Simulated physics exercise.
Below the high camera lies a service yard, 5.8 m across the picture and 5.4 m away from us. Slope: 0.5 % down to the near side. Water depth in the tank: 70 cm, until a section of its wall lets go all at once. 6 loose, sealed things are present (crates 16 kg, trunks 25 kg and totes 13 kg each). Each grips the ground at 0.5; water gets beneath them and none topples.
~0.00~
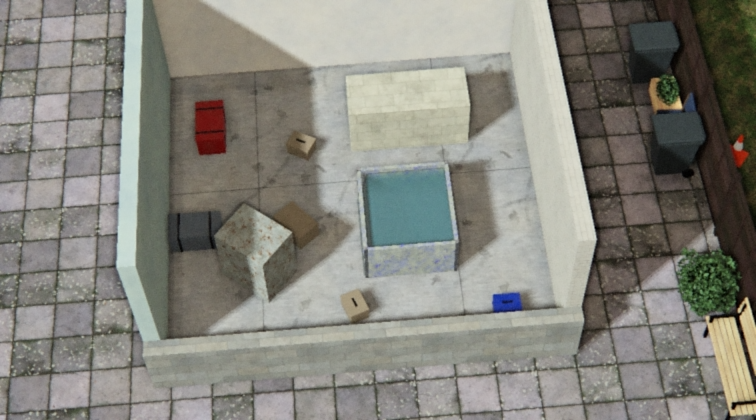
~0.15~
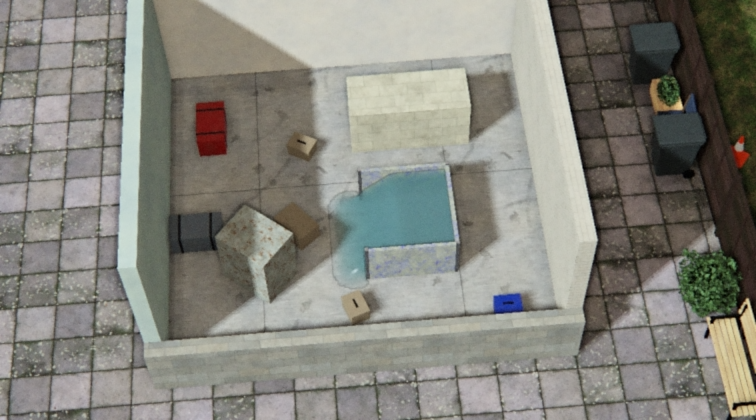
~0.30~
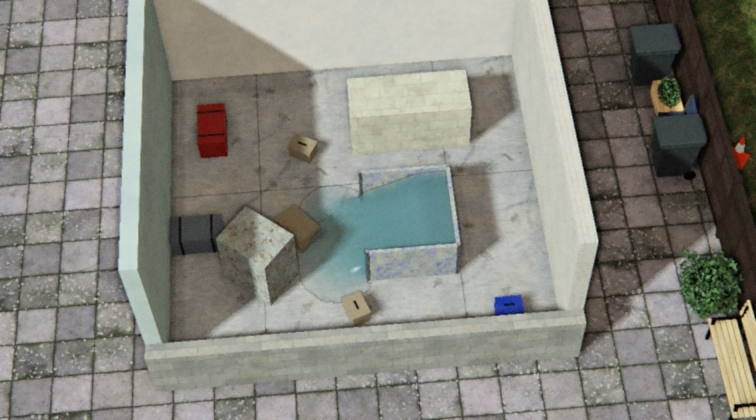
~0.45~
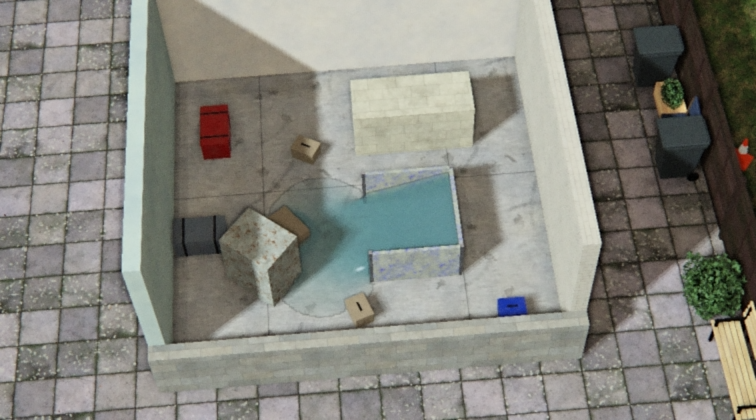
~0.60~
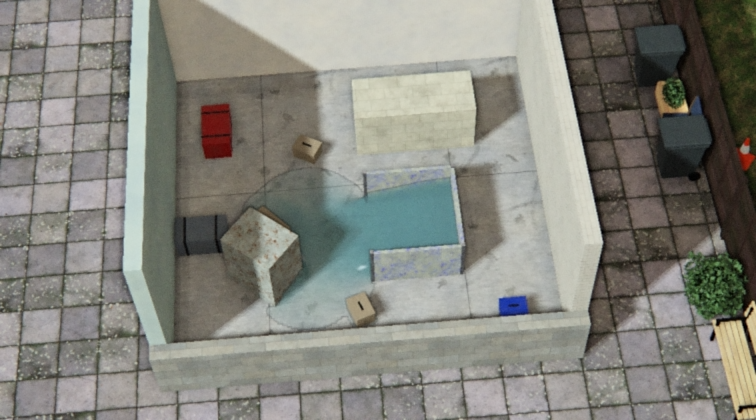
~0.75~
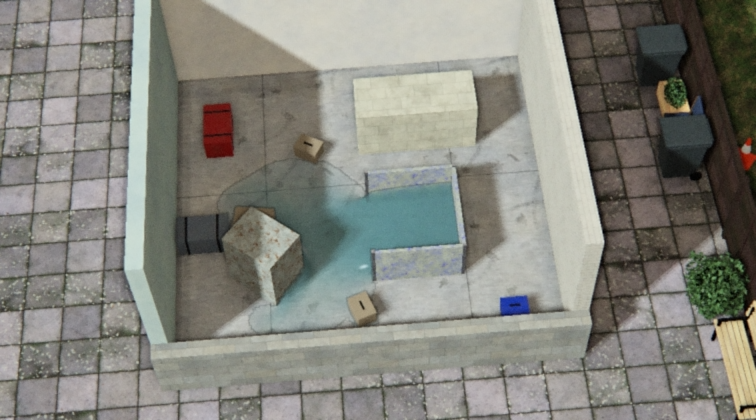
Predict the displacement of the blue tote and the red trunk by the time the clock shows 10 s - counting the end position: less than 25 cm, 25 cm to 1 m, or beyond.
Blue tote: Doesn't really move. Red trunk: Makes a long trip.
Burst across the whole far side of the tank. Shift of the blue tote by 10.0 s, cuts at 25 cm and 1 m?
Outcome for the blue tote: It is borne far off.
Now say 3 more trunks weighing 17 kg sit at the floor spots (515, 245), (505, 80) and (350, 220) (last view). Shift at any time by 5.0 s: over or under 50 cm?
From first to last: Does not reach it, does not reach it, surpasses it.
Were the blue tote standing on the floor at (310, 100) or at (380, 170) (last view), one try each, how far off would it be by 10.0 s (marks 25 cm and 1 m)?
Run 1: It is pushed far off. Run 2: It remains nearly still.
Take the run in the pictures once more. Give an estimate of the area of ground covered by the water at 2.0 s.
Somewhere about 14 m2, give or take.
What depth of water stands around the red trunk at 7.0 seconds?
Depth: About 6 cm.
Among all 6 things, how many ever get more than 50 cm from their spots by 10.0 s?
It adds up to 3.
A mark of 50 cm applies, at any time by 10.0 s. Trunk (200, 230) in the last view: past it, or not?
Beyond.
After 2.0 s the blue tote is near (515, 305), 0.0 m from its start, aground; the red trunk is near (211, 97), 0.5 m from its start, aground; 1 afloat.
After 4.5 s the blue tote is near (515, 305), 0.0 m from its start, aground; the red trunk is near (322, 84), 1.9 m from its start, afloat; 3 afloat.
After 7.0 s the blue tote is near (515, 305), 0.0 m from its start, aground; the red trunk is near (392, 80), 3.0 m from its start, aground; 1 afloat.
After 10.0 s the blue tote is near (515, 305), 0.0 m from its start, aground; the red trunk is near (409, 75), 3.3 m from its start, aground; 0 afloat.
